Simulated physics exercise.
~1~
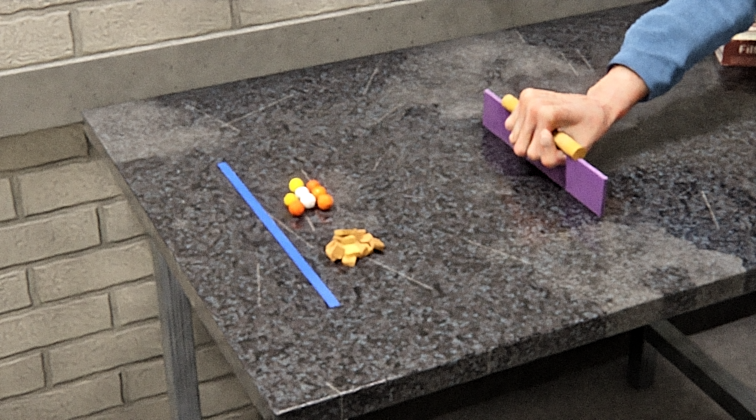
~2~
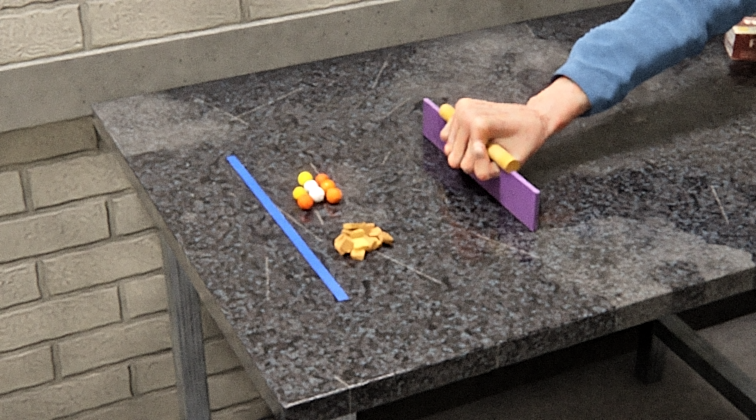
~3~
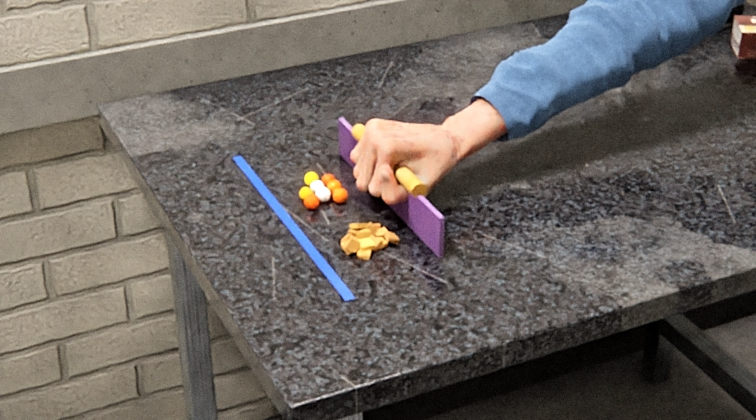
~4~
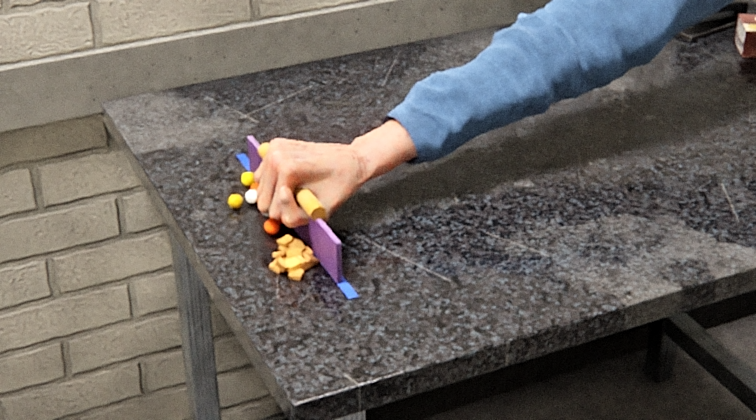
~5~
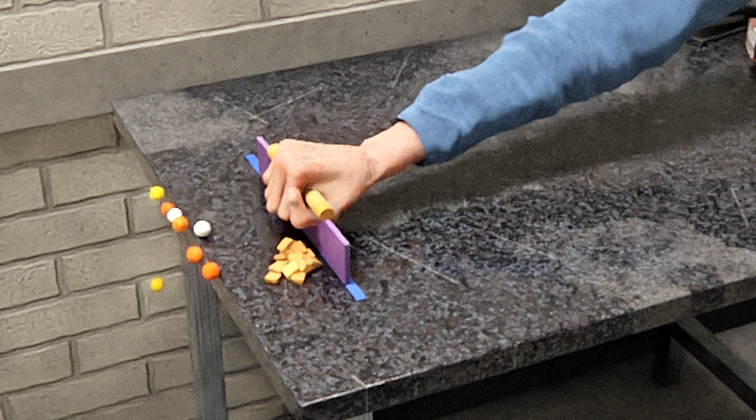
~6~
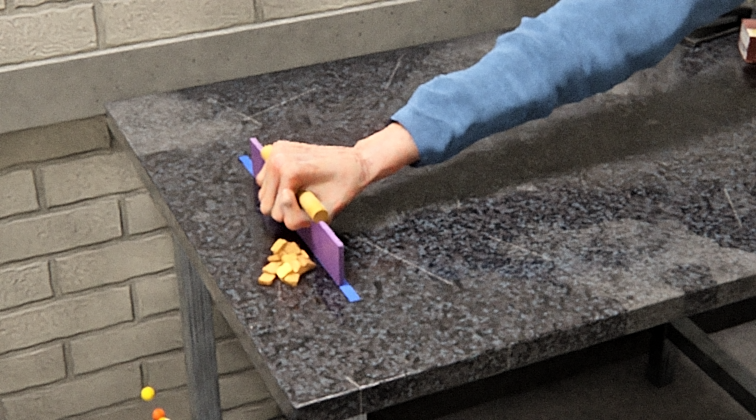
A hand pushed a purple scraper left across a dark table into two small heaps and stopped at a strip of blue tape. The orange, yellow and white balls rolled on and fell off the edge, while the nearer tan pieces stayed on the table.
